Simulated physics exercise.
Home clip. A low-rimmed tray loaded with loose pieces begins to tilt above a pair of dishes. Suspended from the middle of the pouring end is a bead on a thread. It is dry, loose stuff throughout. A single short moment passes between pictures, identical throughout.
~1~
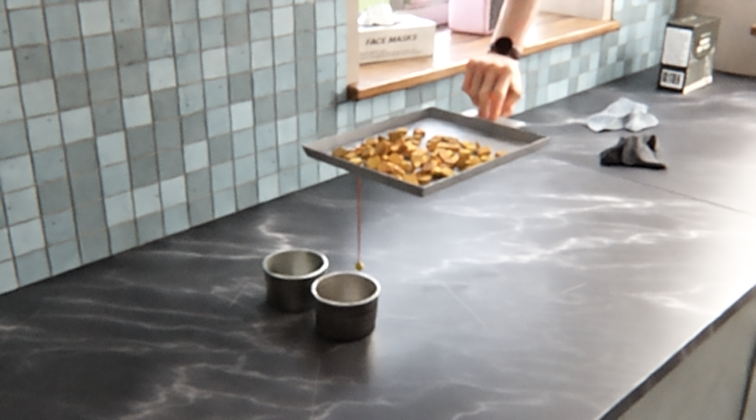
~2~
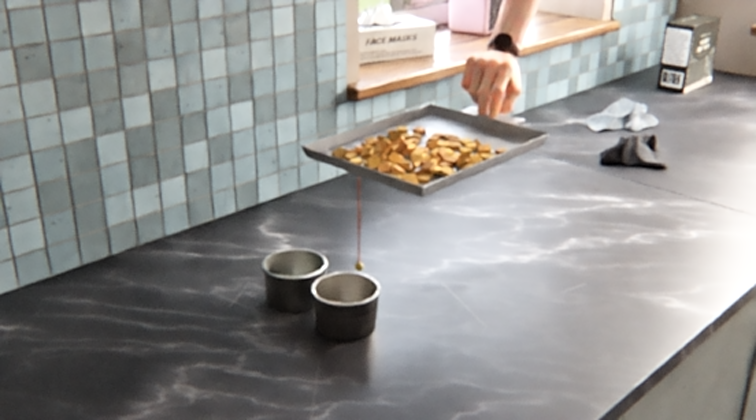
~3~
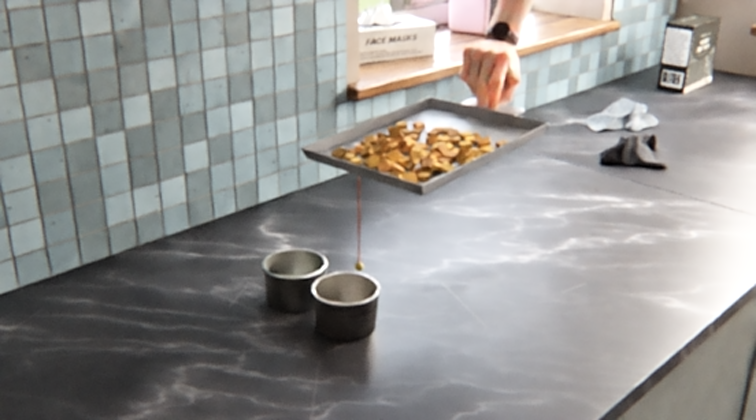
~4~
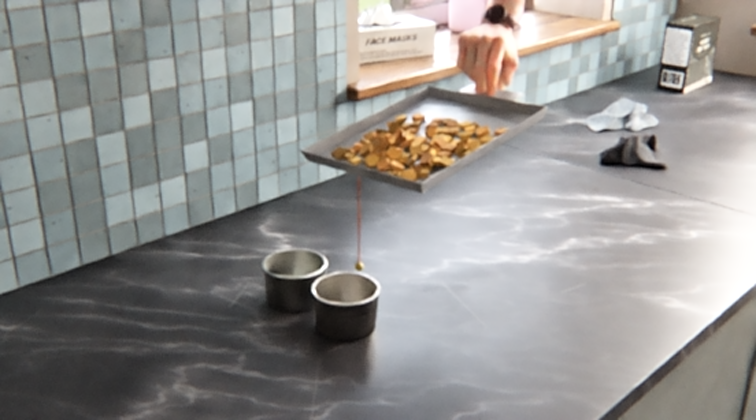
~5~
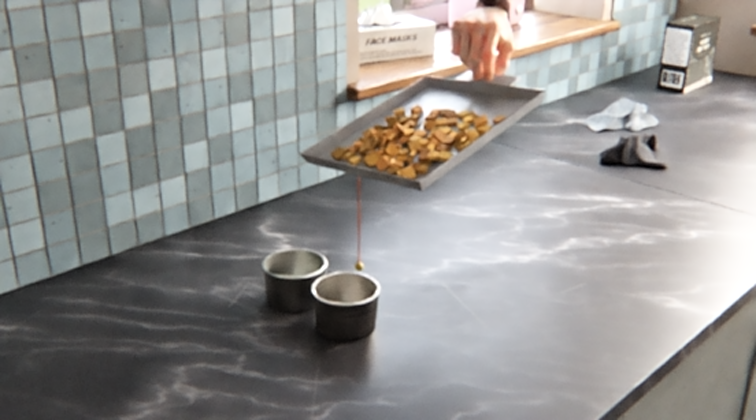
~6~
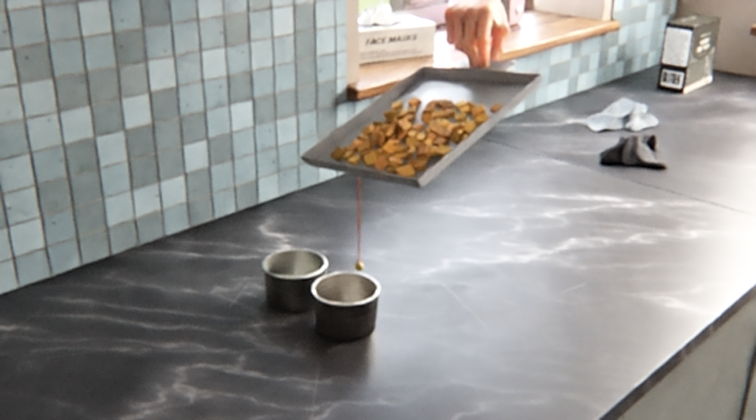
Kitchen counter with two small metal dishes, a hand raising the far end of a tray of loose brown pieces above them.
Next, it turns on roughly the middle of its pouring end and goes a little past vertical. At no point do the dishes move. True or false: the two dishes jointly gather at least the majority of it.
True, they gather the majority.
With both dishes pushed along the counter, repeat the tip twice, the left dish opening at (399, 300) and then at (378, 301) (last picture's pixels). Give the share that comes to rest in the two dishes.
In order: 0 percent and 0 percent.
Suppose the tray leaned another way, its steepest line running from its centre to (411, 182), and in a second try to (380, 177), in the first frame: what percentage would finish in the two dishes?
It comes to about 10 per cent the first time and about 30 per cent the second.
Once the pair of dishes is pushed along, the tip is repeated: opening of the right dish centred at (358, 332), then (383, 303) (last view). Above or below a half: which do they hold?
Well, not up to half at the first spot and not up to half at the second.
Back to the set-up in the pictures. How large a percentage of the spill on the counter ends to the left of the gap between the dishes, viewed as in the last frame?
60 in a hundred, roughly.
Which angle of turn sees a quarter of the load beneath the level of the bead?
Near 85 degrees.
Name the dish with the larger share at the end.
Looking at the end state, it is the left-side one.
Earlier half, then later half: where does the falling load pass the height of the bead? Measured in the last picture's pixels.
First half (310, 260); second half (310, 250).
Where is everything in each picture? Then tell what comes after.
In the first picture, corners of the pouring end at (307, 145) and (423, 185), level; middle of the load at (417, 156), cereal squares; left dish at (271, 288); right dish at (322, 314); bead on its thread at (359, 267).
In the second picture, corners of the pouring end at (307, 146) and (423, 185), level; middle of the load at (417, 155).
In the third picture, corners of the pouring end at (306, 147) and (422, 183), tipped barely, lowest at the left corner; middle of the load at (417, 151).
In the fourth picture, corners of the pouring end at (306, 150) and (421, 181), tipped a little, lowest at the left corner; middle of the load at (416, 146).
In the fifth picture, corners of the pouring end at (305, 152) and (419, 179), tipped a little, lowest at the left corner; middle of the load at (415, 140).
In the sixth picture, corners of the pouring end at (305, 155) and (418, 177), tipped clearly, lowest at the left corner; middle of the load at (413, 135); left dish at (271, 288); right dish at (322, 314).
Soon after the last picture, tray tipped steeply; all on the tray.
A little later, tray tipped past a quarter turn; a small part on the tray; a small part in the right dish; about a third in the left dish; a small part outside both; about a quarter in the air.
Later still, tray tipped past a quarter turn; about a quarter in the right dish; about half in the left dish; about a quarter outside both.
At rest, tray tipped past a quarter turn; about a quarter in the right dish; about half in the left dish; about a quarter outside both.
